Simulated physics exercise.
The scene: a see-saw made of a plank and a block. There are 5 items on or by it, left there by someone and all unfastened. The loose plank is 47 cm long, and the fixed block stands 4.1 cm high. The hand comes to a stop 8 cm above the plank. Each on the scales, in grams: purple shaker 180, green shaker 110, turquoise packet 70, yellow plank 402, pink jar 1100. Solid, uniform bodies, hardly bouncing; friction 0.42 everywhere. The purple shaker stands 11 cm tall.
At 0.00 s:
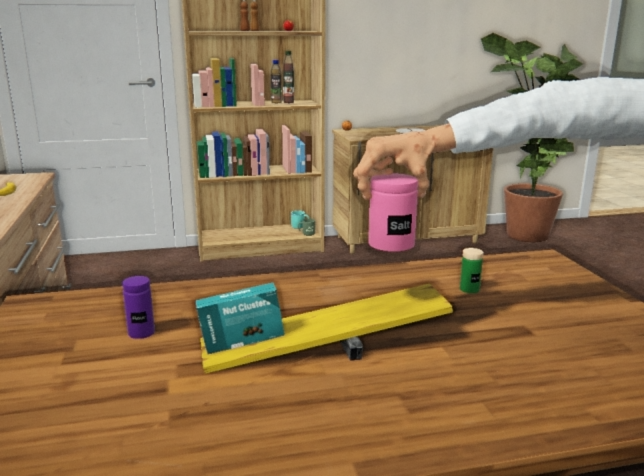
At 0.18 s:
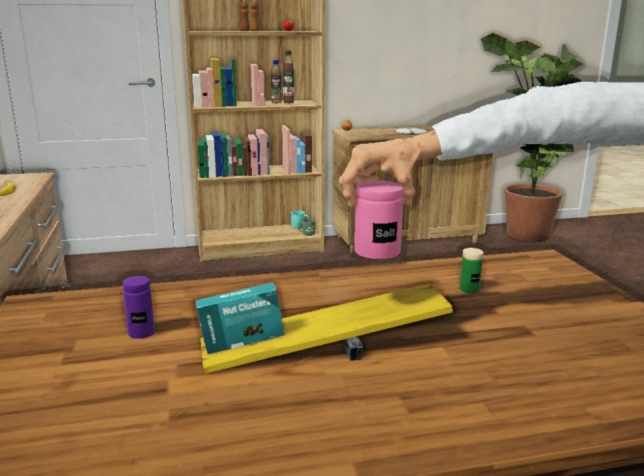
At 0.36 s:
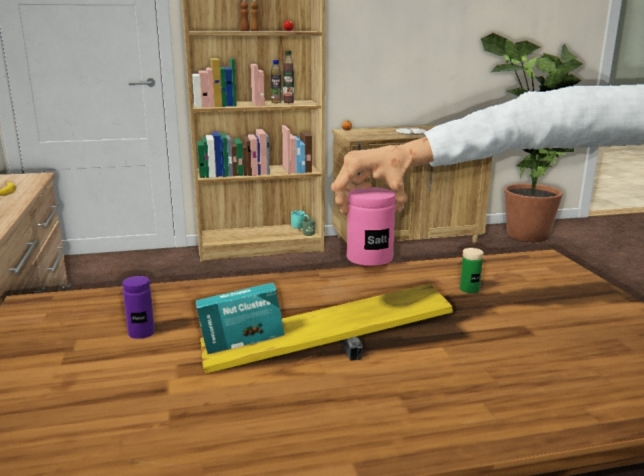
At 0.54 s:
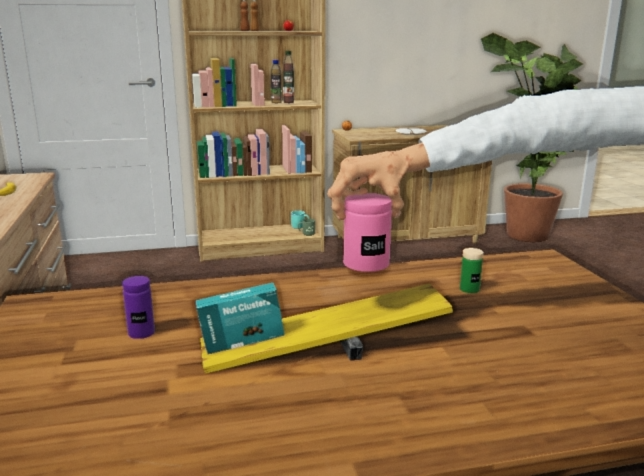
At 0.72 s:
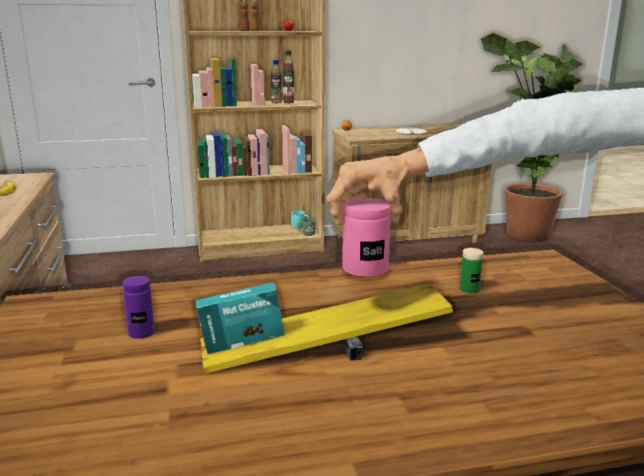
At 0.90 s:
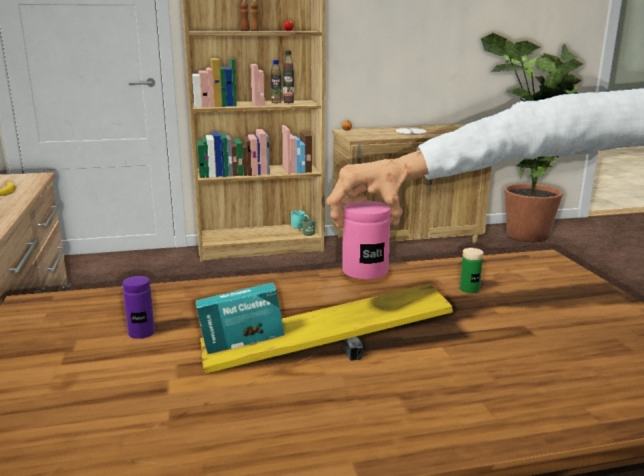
Above a tilted yellow plank on a table, a hand lowers a pink jar slightly leftward.
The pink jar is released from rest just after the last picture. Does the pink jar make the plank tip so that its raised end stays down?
Yes.
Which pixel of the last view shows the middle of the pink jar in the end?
It comes to rest near (382, 290).
After 1.20 s, plank at 8°, tipped the other way; pink jar slid 9 cm near (365, 285); turquoise packet leaning 23°.
After 1.30 s, plank at 12°, tipped the other way; pink jar leaning 16° near (376, 288); turquoise packet leaning 39°.
At rest (2.0 s), plank at 12°, tipped the other way; not toppled but over 4 cm from the start, turquoise packet and pink jar; the other 3 in place, give or take 4 cm. Seen from the same camera at the end, pink jar near (382, 290). The plank tips across.
